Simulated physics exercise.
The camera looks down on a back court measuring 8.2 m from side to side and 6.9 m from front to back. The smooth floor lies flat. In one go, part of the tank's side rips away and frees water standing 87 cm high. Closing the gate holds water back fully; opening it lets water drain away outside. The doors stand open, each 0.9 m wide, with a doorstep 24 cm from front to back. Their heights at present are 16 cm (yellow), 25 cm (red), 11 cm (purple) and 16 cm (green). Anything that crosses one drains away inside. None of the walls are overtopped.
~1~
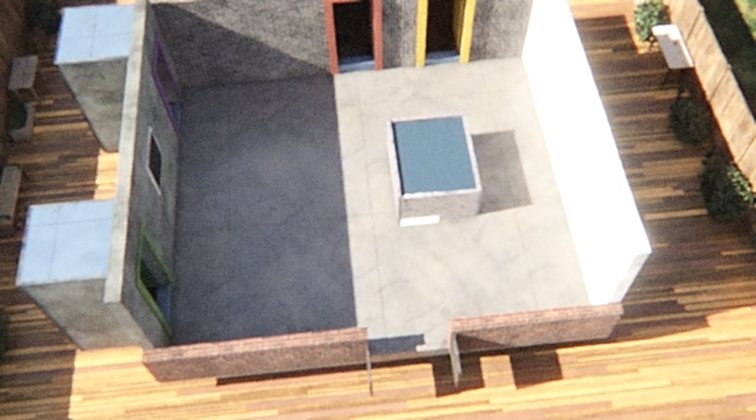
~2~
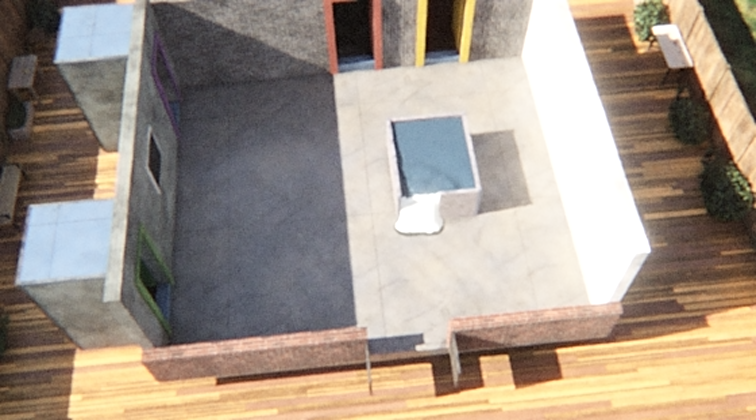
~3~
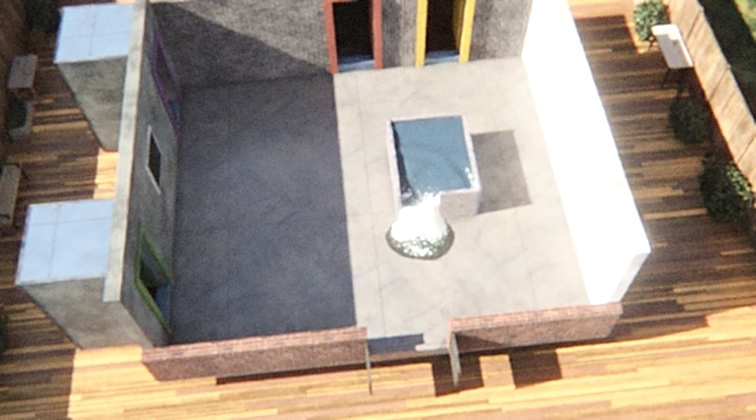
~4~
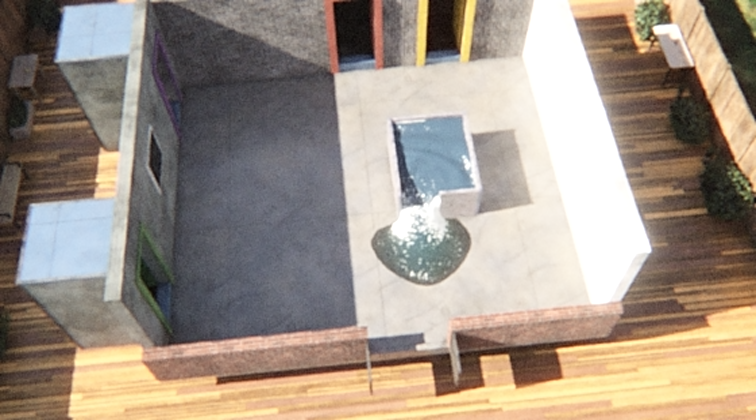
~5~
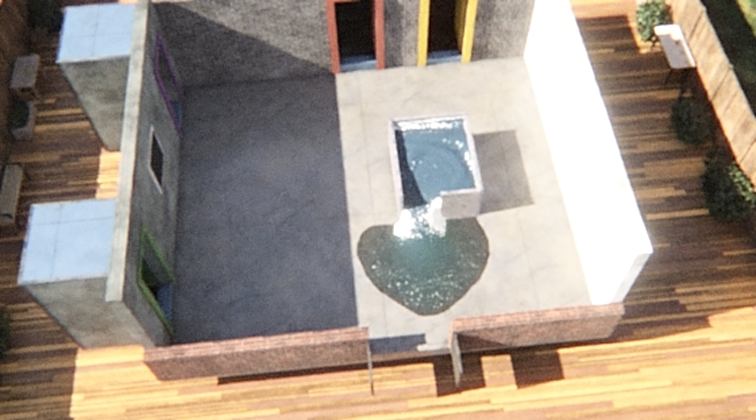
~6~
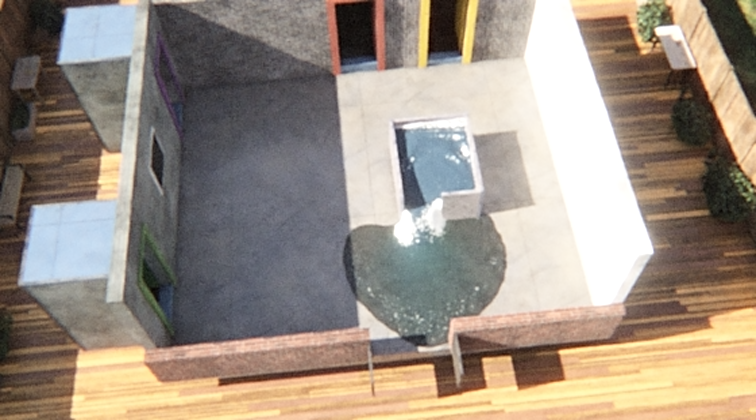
At first, a tank of still water stands on the pale, dry floor of a walled court with colourful doorways, seen from above. Water then bursts out of the tank's near side in a white gush and spreads forward in a dark, widening pool, which reaches the low brick wall at the front.
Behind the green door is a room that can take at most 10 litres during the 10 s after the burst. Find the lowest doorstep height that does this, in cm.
The lowest height is about 10 cm.
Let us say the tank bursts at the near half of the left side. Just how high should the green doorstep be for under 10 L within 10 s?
Some 20 centimetres.
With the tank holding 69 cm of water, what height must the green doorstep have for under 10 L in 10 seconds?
Step height: Approx. 6.5 cm.
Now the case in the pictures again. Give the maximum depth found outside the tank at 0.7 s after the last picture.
Around 44 centimetres.
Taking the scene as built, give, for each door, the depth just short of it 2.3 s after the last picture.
Depths in cm - yellow: 0, red: 0, purple: 0, green: 11.
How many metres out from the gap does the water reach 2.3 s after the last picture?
The front sits around 5.8 m out.
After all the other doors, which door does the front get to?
Coming last is the red one.
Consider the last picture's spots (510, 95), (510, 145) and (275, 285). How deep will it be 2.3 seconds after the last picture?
Close to 0, 0 and 1 cm, one after the other.
Then, 0.7 s after the last picture water covers 20 % of the floor, deepest (44 cm) near (419, 224); it has not reached the green door.
Then, 2.3 s after the last picture water covers 30 % of the floor, deepest (28 cm) near (419, 224); 11 cm at the green door, 0 litres in over its 16 cm doorstep.
Then, 9.3 s after the last picture water covers 85 % of the floor, deepest (8 cm) near (411, 225); 4 cm at the green door, 0 litres in over its 16 cm doorstep.
At the green door as built, the water peaked near 14 cm, 2.7 s after the last picture.
With a doorstep of 8.5 cm, 17 litres would have come in within the 10 s; with 11.5 cm, 5 litres. So under 10 litres takes about 10 cm.
